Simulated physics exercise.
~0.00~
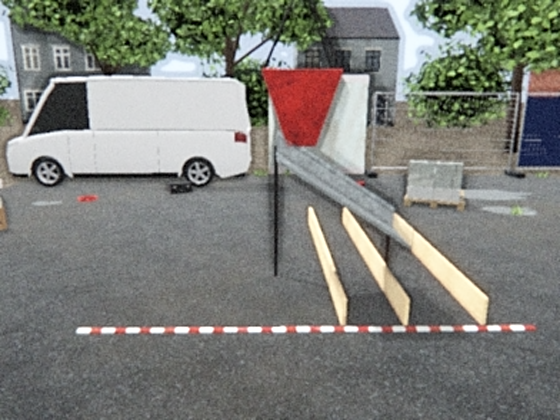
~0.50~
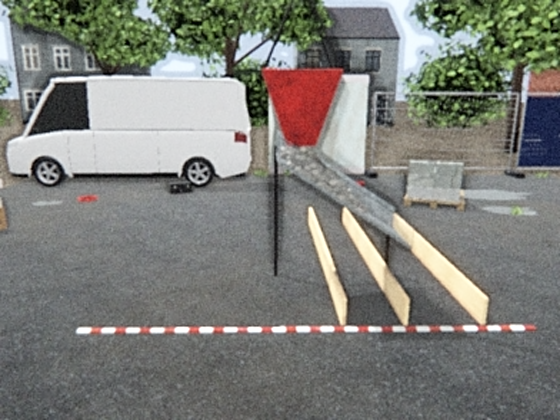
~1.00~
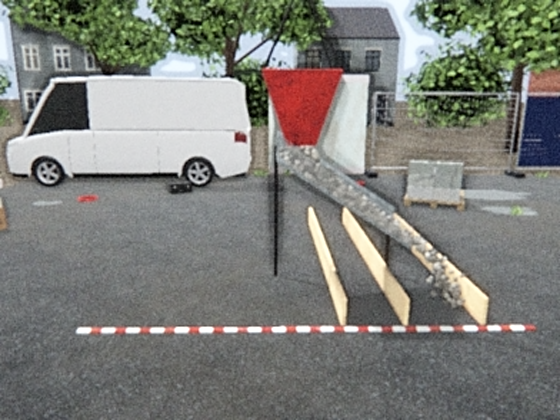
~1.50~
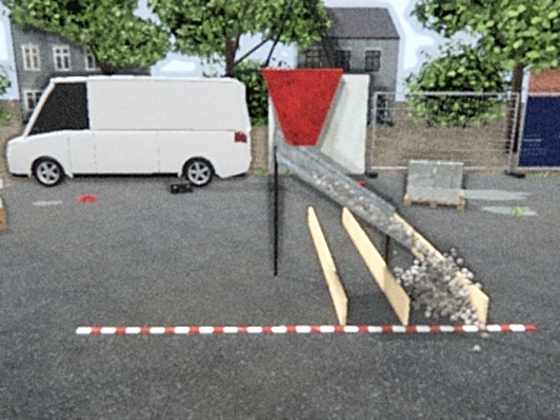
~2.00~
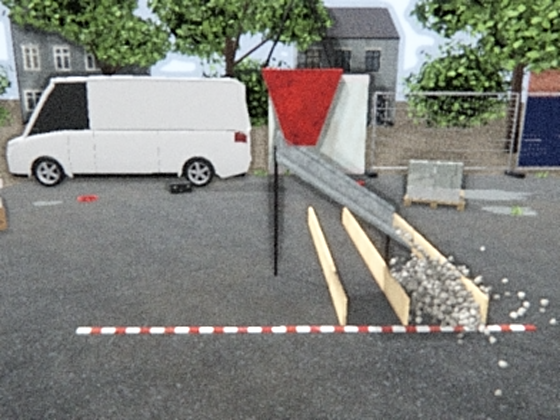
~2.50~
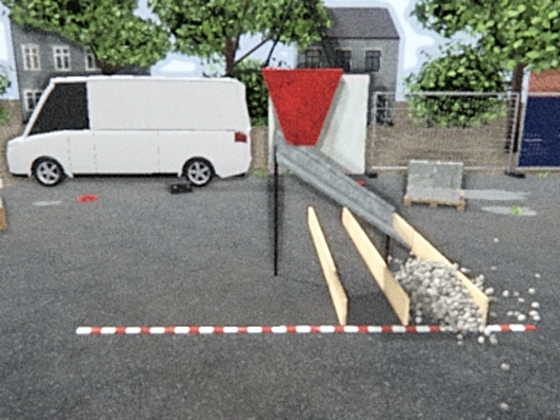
Grey rounded stones pouring from a red hopper down a sloping steel chute, piling in the right bay, a few scattering beyond it.
